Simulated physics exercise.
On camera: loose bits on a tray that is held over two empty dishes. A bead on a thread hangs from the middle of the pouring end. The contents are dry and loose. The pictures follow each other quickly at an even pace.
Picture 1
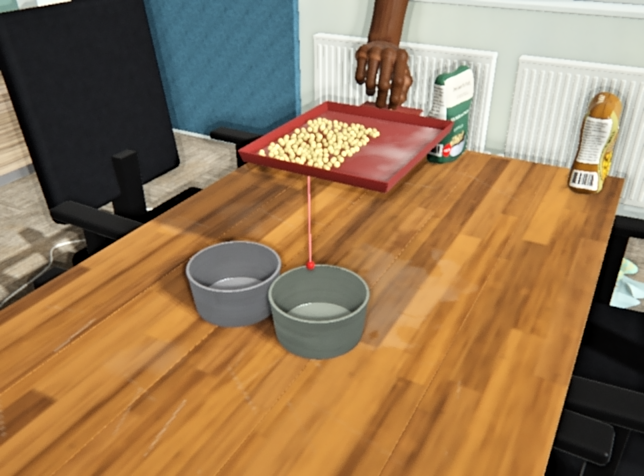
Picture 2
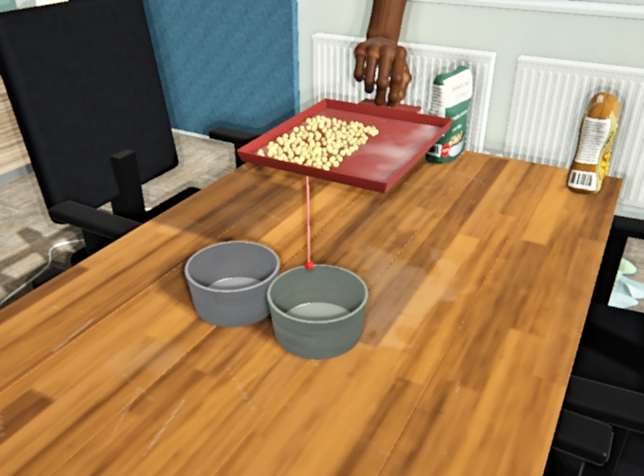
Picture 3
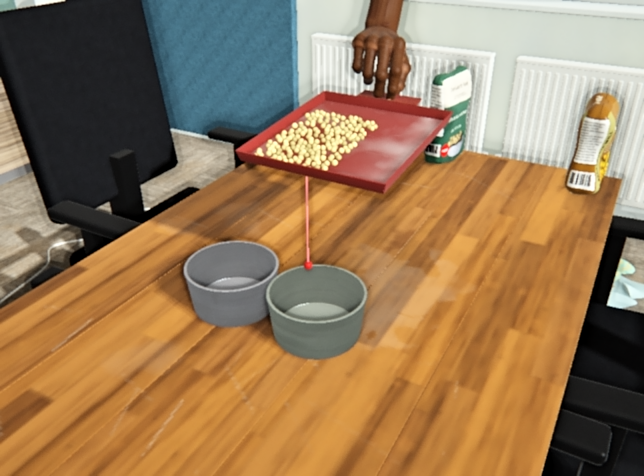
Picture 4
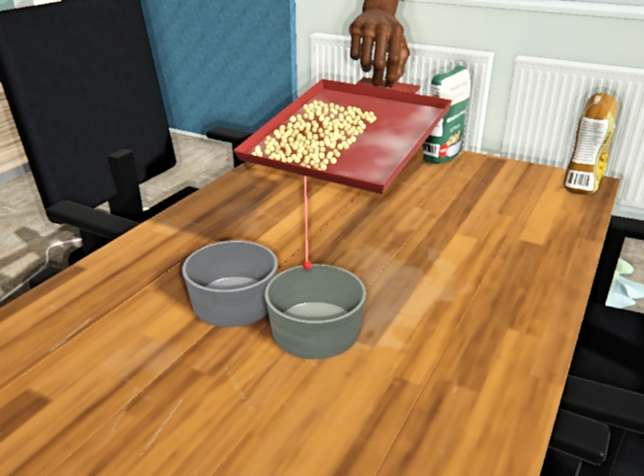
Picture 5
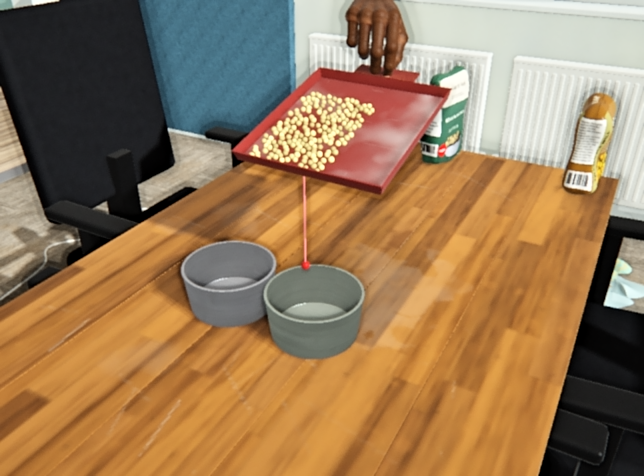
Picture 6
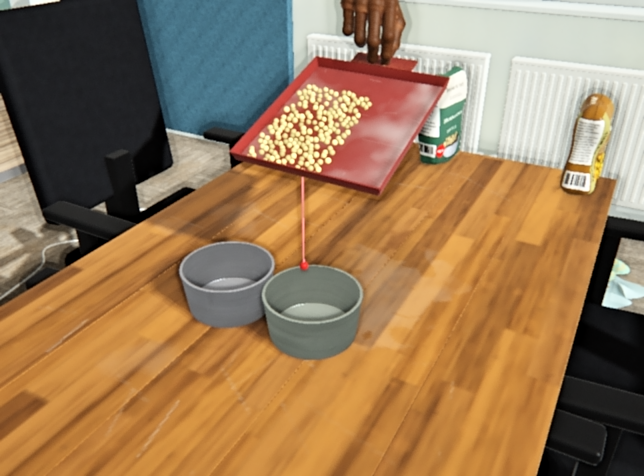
A dark red tray scattered with pale yellow beans is held by a brown hand at its far edge, above a wooden table seen from a raised angle. Two empty dishes, grey on the left and grey-green on the right, sit below a red bead on a thread, with black chairs, packets and white radiators around. The hand steadily lifts the far edge, tilting the tray toward the viewer, and the beans shift slightly while the view drifts barely.
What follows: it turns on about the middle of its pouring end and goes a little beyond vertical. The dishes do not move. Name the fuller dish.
The right dish gets more.
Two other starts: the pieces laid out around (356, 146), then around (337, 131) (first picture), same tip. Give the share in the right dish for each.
In turn 70 and 60 in a hundred.
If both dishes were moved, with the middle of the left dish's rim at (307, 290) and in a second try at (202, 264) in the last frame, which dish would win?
In turn: The dish on the left; the right dish.
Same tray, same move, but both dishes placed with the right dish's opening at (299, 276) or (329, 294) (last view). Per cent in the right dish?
About 50 and 50 per cent.
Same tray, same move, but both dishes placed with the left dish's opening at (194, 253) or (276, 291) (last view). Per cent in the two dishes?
Roughly 60 per cent, and 90 per cent.
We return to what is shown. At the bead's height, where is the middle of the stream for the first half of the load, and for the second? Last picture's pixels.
The first part at (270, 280); the rest at (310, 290).
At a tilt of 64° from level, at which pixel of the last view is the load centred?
Near (291, 159).
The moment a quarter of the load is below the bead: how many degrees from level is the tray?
At about 95°.
Shortly afterwards, tray tipped steeply; all but a few on the tray; only a few in the right dish; a little in the air.
Next, tray tipped past a quarter turn; a little on the tray; near a quarter in the right dish; a little in the left dish; a little outside both; near a third in the air.
Some moments later, tray tipped past a quarter turn; near two thirds in the right dish; near a quarter in the left dish; near a quarter outside both.
In the end, tray tipped past a quarter turn; near two thirds in the right dish; near a quarter in the left dish; near a quarter outside both.
